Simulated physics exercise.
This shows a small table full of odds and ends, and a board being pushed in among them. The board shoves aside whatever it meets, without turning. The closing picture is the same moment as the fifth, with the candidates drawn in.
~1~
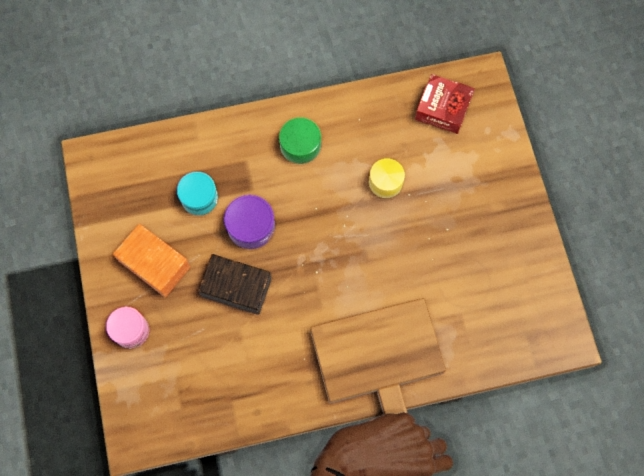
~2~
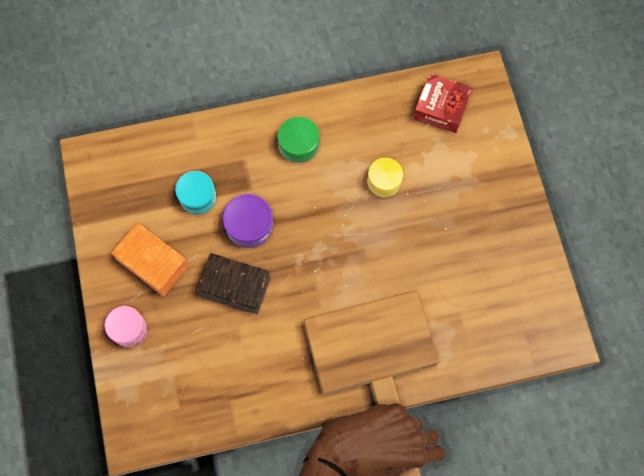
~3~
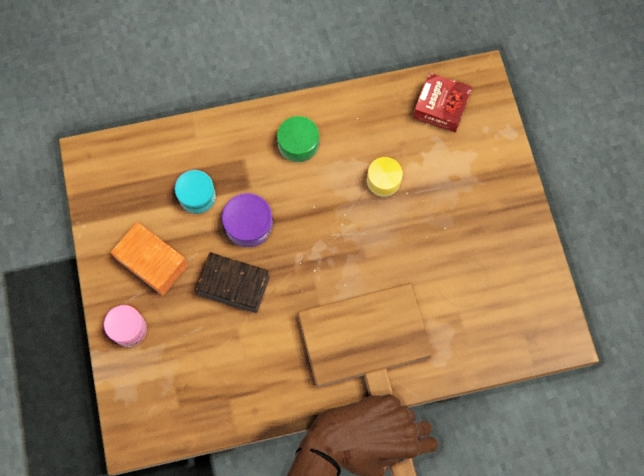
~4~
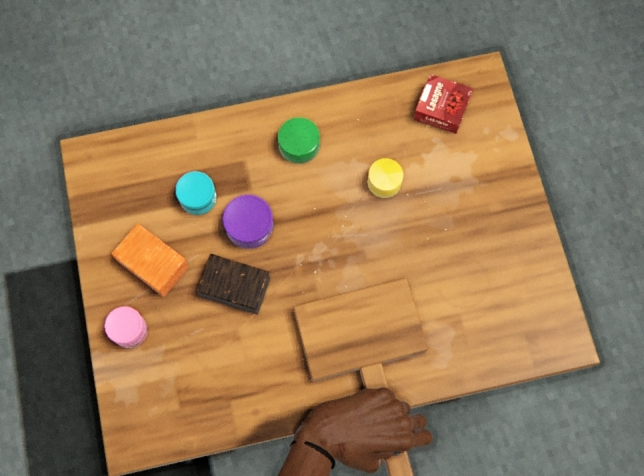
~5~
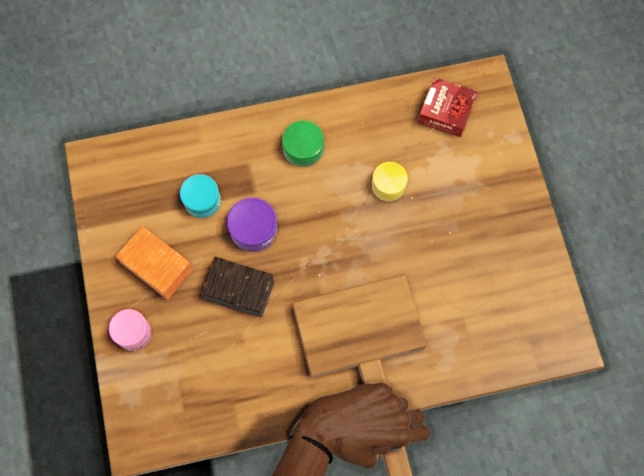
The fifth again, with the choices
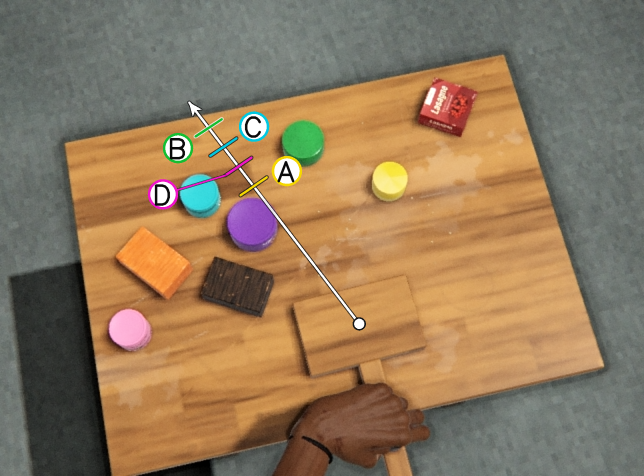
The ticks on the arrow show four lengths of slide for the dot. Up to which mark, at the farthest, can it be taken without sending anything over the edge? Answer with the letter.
D.
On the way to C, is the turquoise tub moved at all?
Yes.
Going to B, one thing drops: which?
The purple tub.
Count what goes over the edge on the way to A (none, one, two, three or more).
In all, none.
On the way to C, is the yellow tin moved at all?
No.
On the marked copy, A at (254, 187); B at (209, 128); C at (223, 147); D at (238, 167); the arrow from (359, 324) to (189, 103); the white dot at (359, 324).
Taking D. A third of the way, board (314, 268); purple tub (251, 221); black block (225, 281).
Two thirds of the way, board (269, 210); orange block (142, 260); purple tub (230, 160).
When it is over, board (239, 171); purple tub (215, 119); green pot (290, 107); nothing has fallen.
As for the rest, A is safe but short; B drops the purple tub; C drops the purple tub.
